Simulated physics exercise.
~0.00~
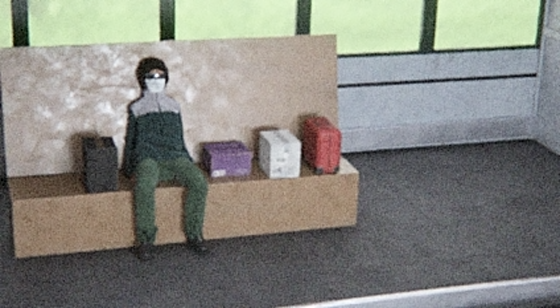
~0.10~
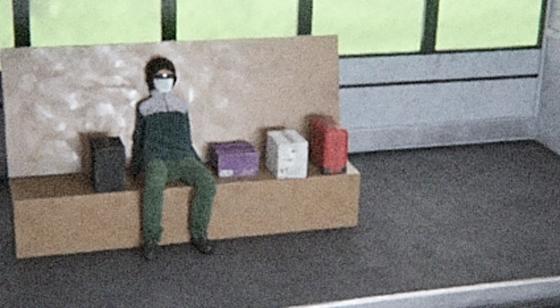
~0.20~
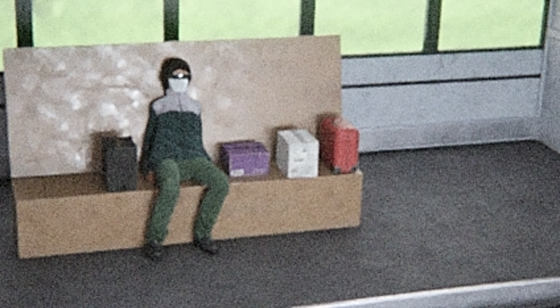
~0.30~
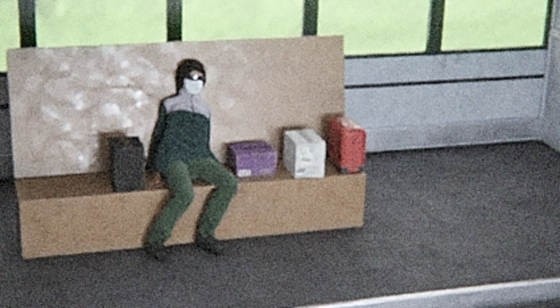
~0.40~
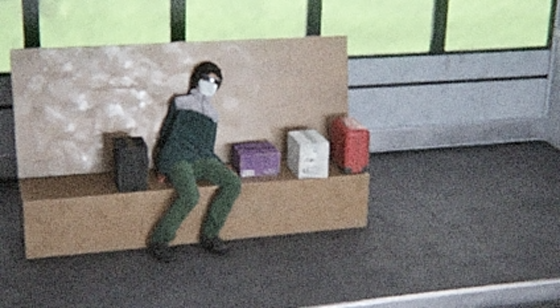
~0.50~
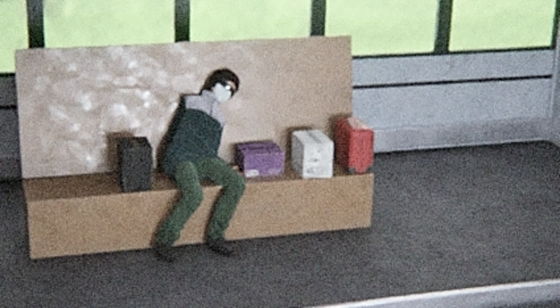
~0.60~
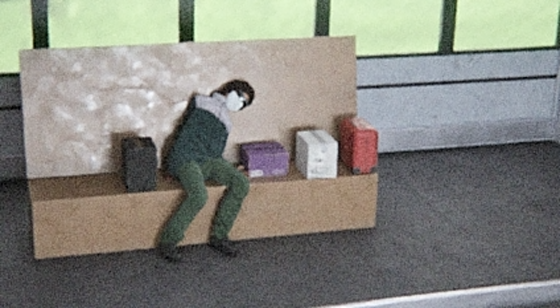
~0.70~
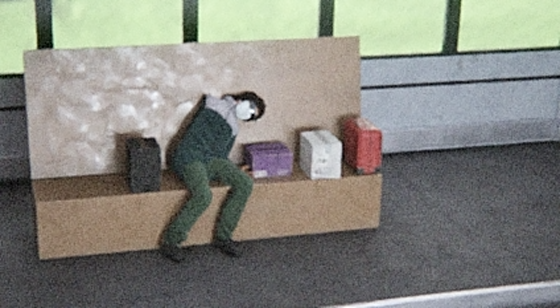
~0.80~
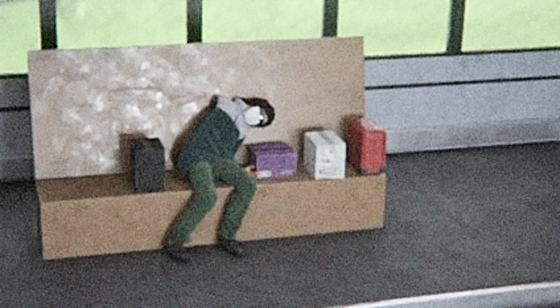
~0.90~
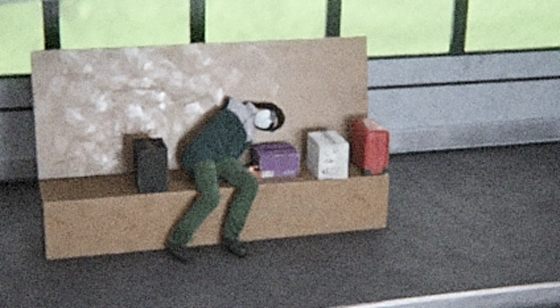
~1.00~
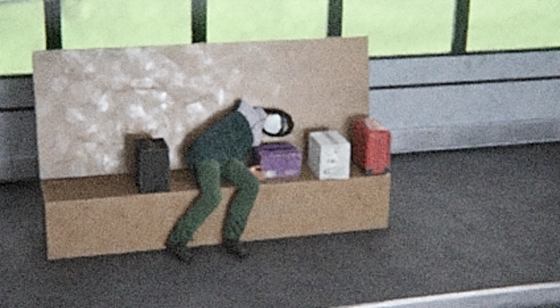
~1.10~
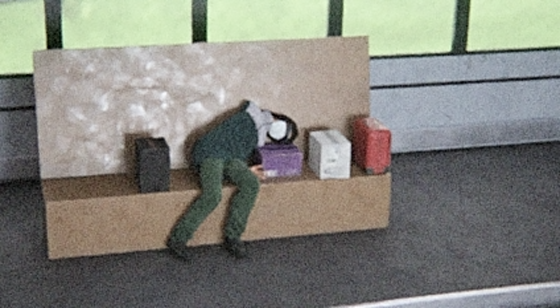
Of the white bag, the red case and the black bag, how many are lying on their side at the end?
None of them are lying on their side. The white bag, the red case and the black bag all still stand upright on the bench.
A masked passenger on a bench slowly slumps right until the head reaches the purple box.
